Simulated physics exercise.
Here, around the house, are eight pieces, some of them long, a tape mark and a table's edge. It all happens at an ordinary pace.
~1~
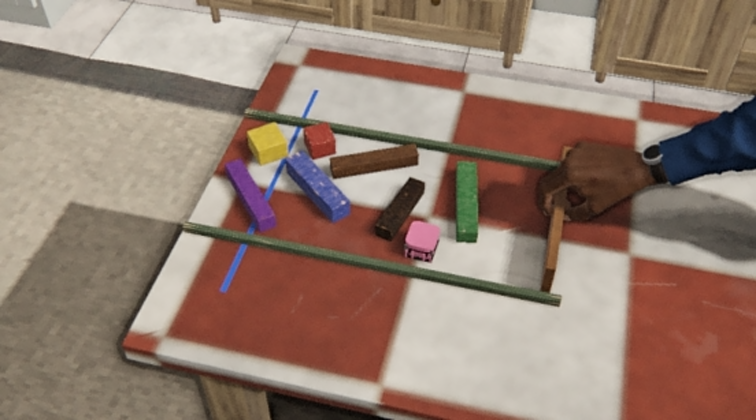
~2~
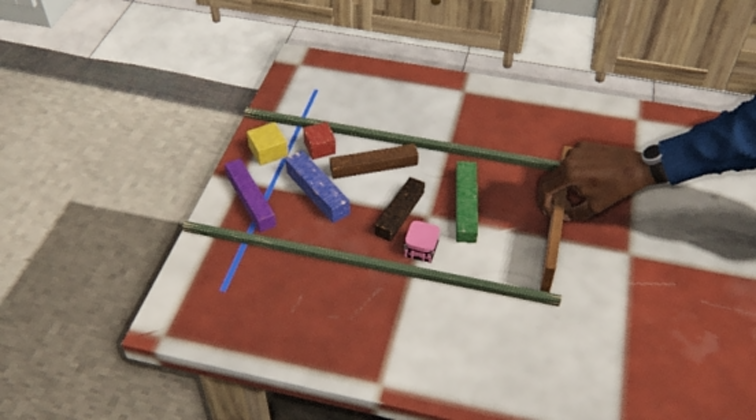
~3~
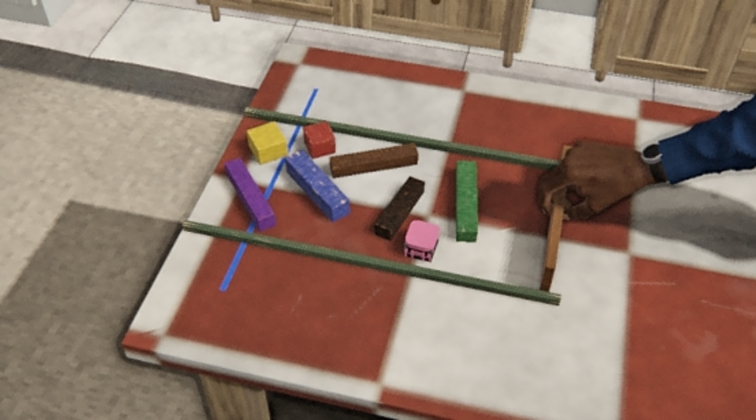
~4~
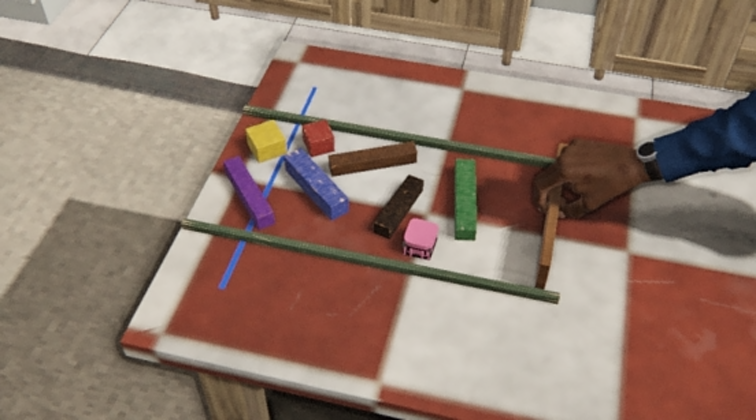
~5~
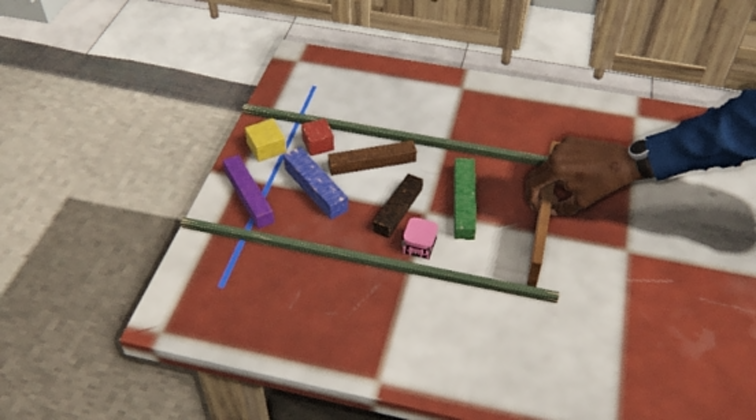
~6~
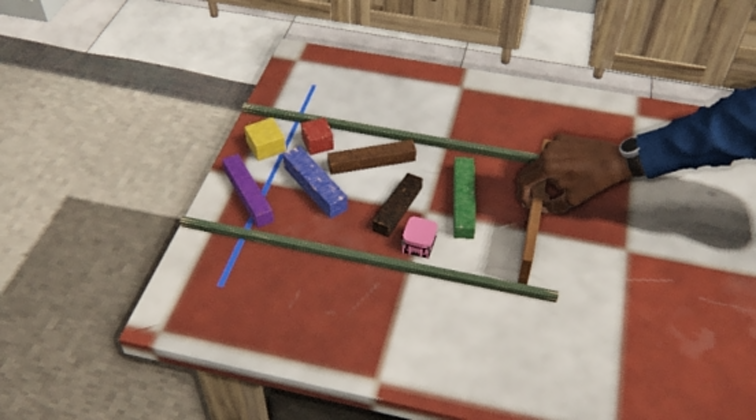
The footage shows colourful blocks and bars lying between two green rods on a checkered table, near a blue line, while a hand holds a wooden board still at right, then slides it slightly left without touching them.
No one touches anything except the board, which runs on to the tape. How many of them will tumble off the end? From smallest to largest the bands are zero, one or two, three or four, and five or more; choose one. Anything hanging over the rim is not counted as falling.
The right band is three or four.
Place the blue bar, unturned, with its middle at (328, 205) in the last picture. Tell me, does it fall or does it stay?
Lab note: Started there, it remains on top.
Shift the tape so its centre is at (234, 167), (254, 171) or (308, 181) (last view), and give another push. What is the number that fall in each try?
First 6, then 4, then 0.
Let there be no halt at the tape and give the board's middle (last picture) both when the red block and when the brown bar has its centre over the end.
Red block over the end: About (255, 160). Brown bar over the end: About (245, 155).
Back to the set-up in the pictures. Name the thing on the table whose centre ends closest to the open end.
That's the red block.
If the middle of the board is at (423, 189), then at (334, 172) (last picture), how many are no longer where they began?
The number moved is 4 and then 8.
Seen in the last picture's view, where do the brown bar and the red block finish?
I'd put one close to (253, 137) and the other close to (249, 120).
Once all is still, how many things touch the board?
It's 3 of them.
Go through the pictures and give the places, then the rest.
Yellow block (268, 144); purple bar (250, 195); red block (320, 141); board (557, 217); tape (275, 179), in the first picture.
Purple bar (250, 194); pink case (422, 242), in the second picture.
Red block (320, 140); black bar (400, 208), in the third picture.
Yellow block (266, 142); board (552, 214), in the fourth picture.
Purple bar (248, 191); brown bar (372, 158), in the fifth picture.
Yellow block (265, 139); purple bar (248, 190); red block (318, 136); board (536, 210); tape (272, 174), in the sixth picture.
Soon after, none off yet; yellow block at rest near (265, 139); purple bar at rest near (248, 190); red block at rest near (318, 136).
Then, none off yet; yellow block moving near (262, 137); purple bar at rest near (248, 190); red block moving near (312, 131).
At rest, the number that fall off is three or four; fallen, blue bar, purple bar and yellow block.
